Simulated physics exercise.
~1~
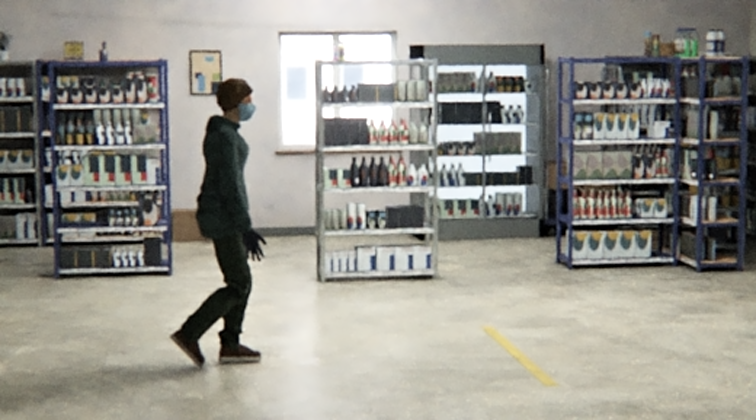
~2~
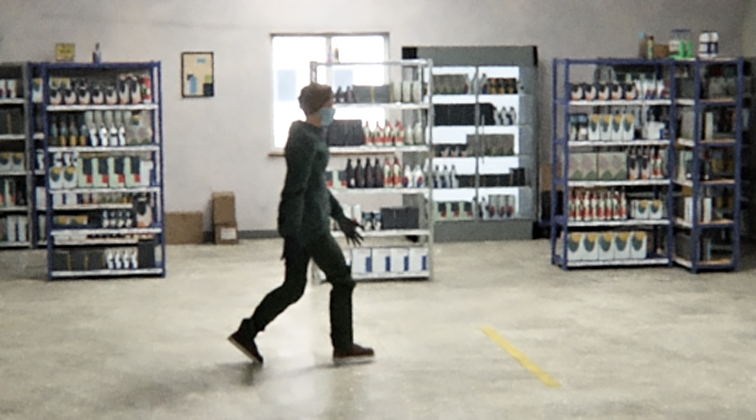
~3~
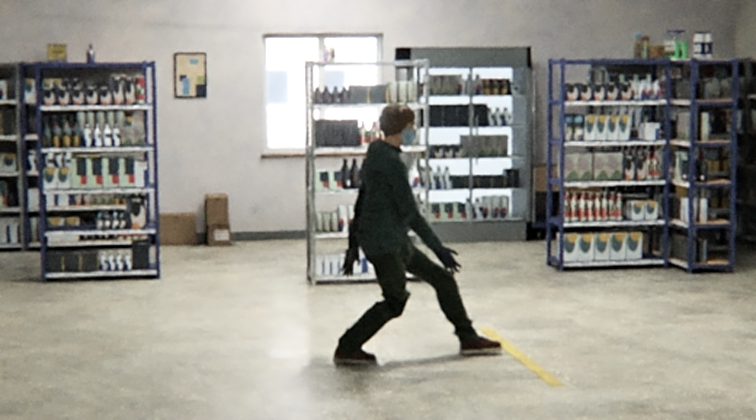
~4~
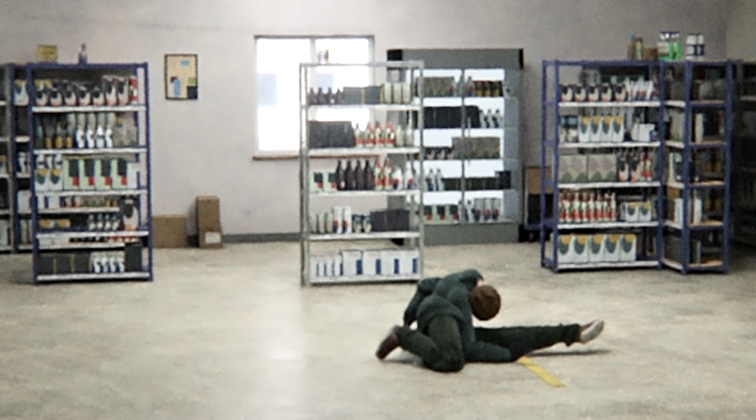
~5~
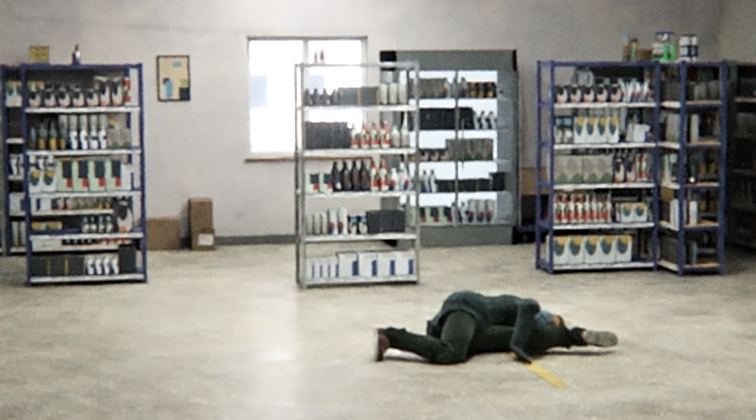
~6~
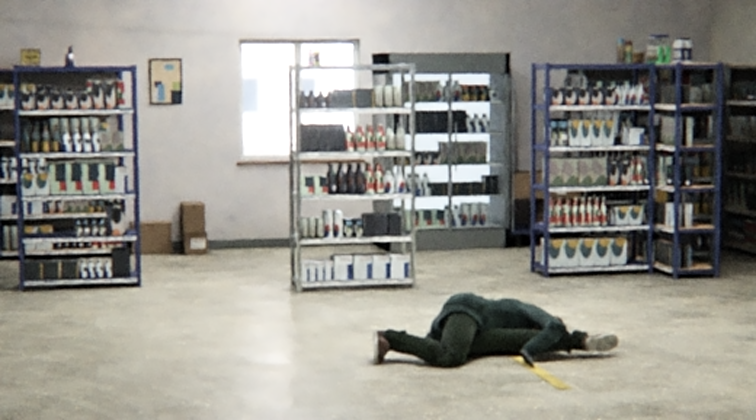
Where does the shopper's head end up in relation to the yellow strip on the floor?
The shopper's head comes to rest past the yellow strip, on its right side, while the hips stay short of it.
In a shop, a masked shopper walks right, collapses and lies still across a yellow strip.
